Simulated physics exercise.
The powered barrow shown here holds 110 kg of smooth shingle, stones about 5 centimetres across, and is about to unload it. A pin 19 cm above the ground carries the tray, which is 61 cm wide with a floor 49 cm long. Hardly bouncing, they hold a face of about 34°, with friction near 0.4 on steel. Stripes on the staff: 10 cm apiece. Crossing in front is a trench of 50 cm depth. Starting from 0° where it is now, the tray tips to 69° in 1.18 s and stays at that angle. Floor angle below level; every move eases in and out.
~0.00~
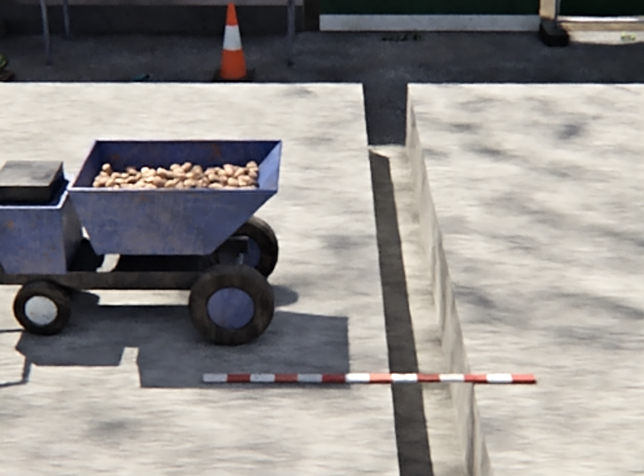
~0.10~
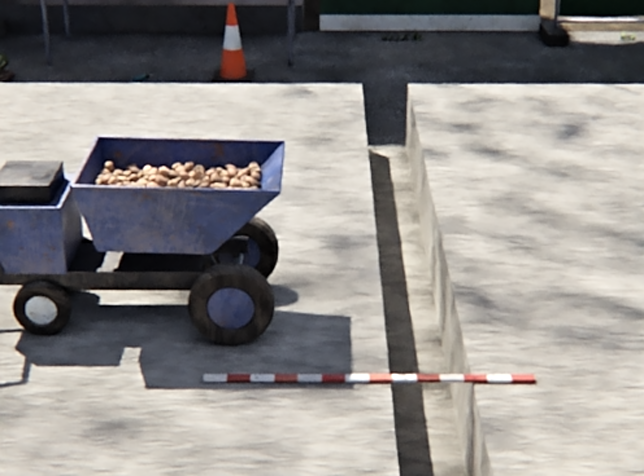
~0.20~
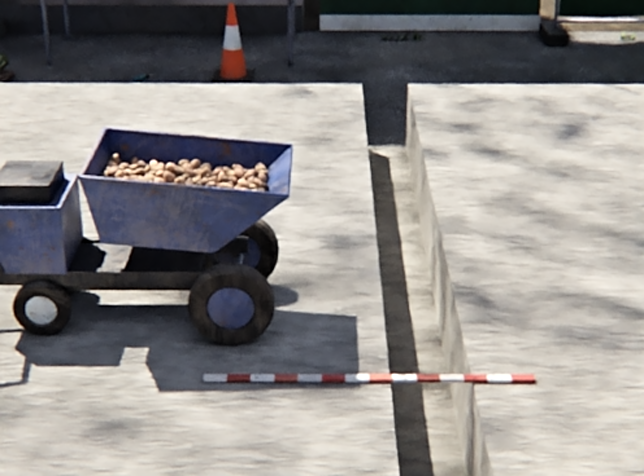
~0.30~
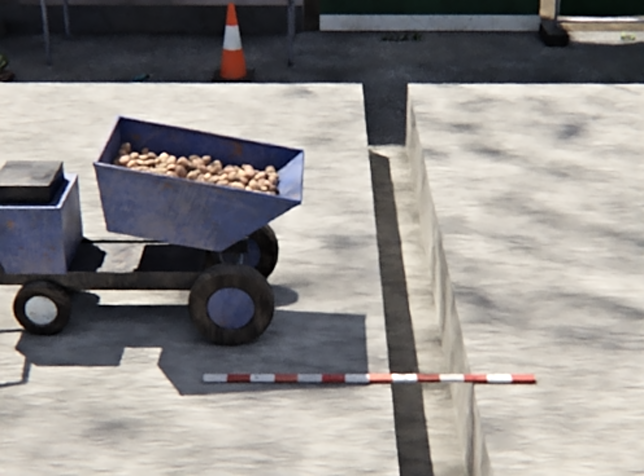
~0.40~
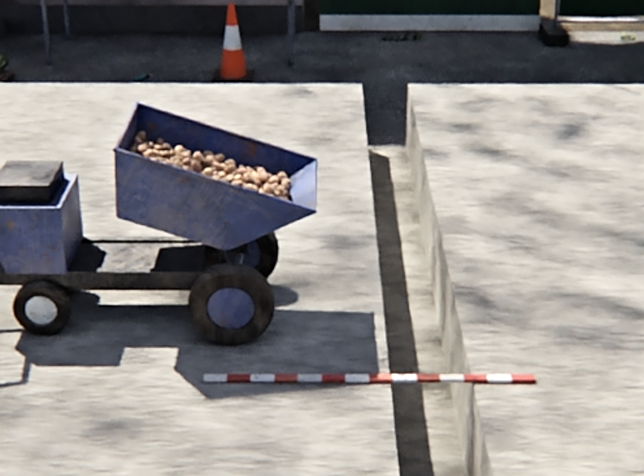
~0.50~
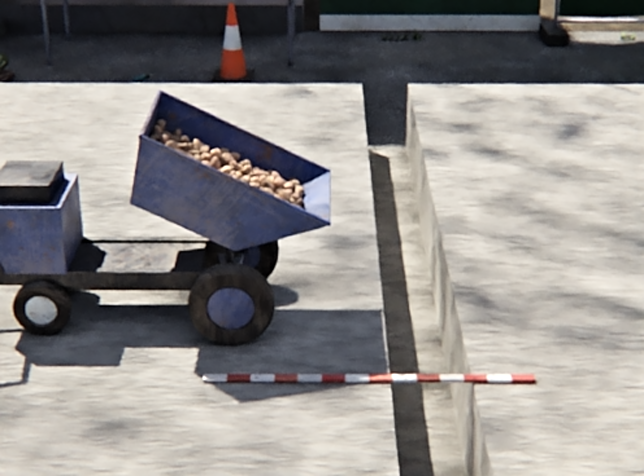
On sunlit concrete beside a narrow trench, a blue wheeled barrow raising its tray of rounded stones, tilting steadily toward the right.
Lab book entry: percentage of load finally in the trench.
Approx. 100 percent.
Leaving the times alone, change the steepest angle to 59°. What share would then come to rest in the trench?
It comes out at about 100 percent.
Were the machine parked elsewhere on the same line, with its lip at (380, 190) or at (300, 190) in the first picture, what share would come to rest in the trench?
Close to 10 percent in the first case, 90 percent in the second.
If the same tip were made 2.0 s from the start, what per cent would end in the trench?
It would be near 100 percent.
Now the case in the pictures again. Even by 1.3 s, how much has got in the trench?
By that point it's something like 40 in a hundred.
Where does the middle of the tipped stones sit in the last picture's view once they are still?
(422, 390).
After 0.9 s the floor is at 58°; 100 % in the tray; the foremost stones are at (352, 252).
After 1.3 s the floor is at 69°; 59 % in the tray, 3 % short of the trench, 38 % in the trench; the foremost stones are at (450, 378).
After 1.6 s the floor is at 69°; 18 % in the tray, 2 % short of the trench, 80 % in the trench; the foremost stones are at (463, 348).
After 3.6 s the floor is at 69°; 0 % in the tray, 100 % in the trench; the foremost stones are at (475, 337).
